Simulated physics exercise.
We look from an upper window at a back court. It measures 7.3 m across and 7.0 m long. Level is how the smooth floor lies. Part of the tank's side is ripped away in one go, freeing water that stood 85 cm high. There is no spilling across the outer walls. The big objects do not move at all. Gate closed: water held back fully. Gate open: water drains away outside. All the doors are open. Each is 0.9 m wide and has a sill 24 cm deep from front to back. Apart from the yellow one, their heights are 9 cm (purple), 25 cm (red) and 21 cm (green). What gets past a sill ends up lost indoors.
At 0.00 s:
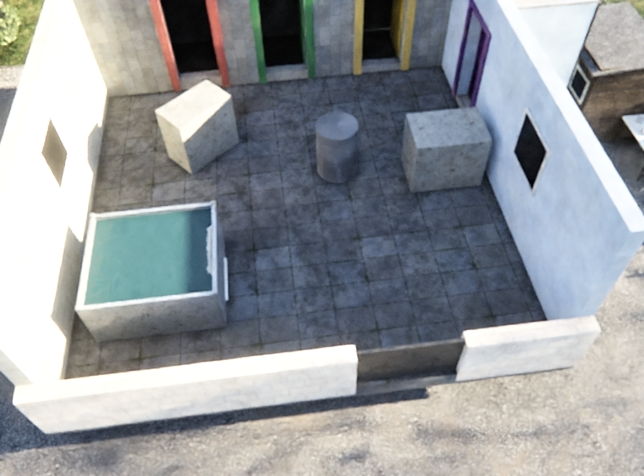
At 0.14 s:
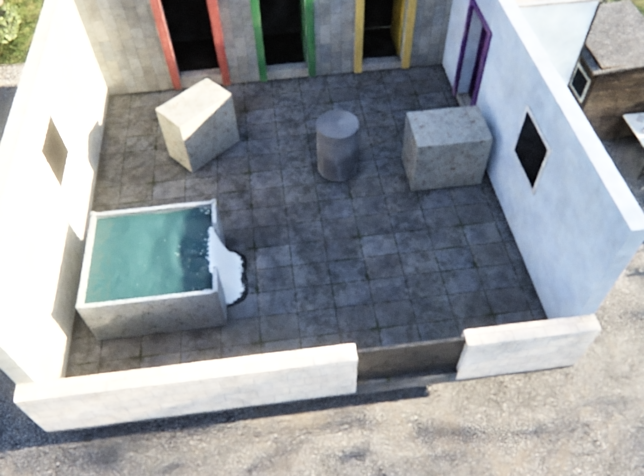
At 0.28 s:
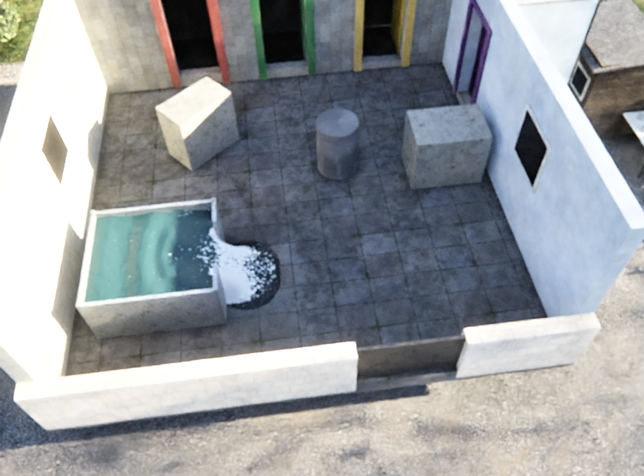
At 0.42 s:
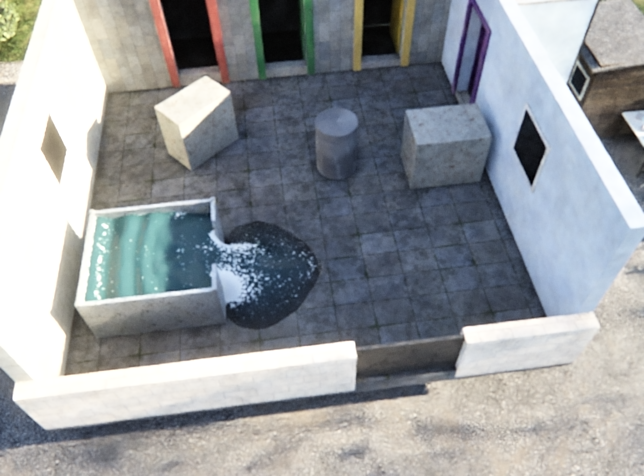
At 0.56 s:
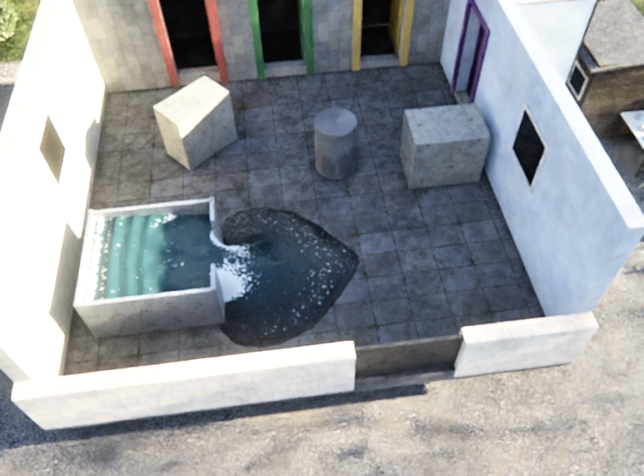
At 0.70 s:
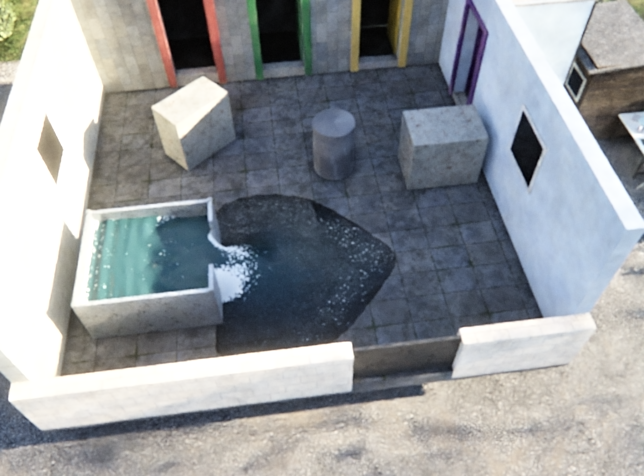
Water bursts from the right side of a tank and spreads rightward across the courtyard floor.
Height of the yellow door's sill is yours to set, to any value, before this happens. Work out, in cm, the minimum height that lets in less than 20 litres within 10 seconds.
I would say 5 cm.
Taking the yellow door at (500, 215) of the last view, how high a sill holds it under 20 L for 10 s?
You'd want it roughly 18 cm high.
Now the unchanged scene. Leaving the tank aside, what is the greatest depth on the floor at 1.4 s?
Around 38 centimetres.
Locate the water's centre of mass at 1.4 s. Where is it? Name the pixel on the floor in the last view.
(223, 276).
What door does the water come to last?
Last: Red.
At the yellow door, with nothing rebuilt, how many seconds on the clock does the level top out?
7.5 s.
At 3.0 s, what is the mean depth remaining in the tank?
The mean depth is roughly 35 cm.
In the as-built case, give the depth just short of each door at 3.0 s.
In cm - purple: 3, yellow: 0, red: 0, green: 0.
After 1.4 s water covers 35 % of the floor, deepest (38 cm) near (231, 280); it has not reached the yellow door.
After 3.0 s water covers 50 % of the floor, deepest (31 cm) near (506, 327); it has not reached the yellow door.
After 10.0 s water covers 90 % of the floor, deepest (14 cm) near (57, 405); 8 cm at the yellow door, 0 litres in over its 15 cm sill.
At the yellow door as built, the water arrived by 3.1 s and peaked near 9 cm at 7.4 s.
With a sill of 4.5 cm, 31 litres would have come in within the 10 s; with 6.5 cm, 7 litres. So under 20 litres takes about 5 cm.
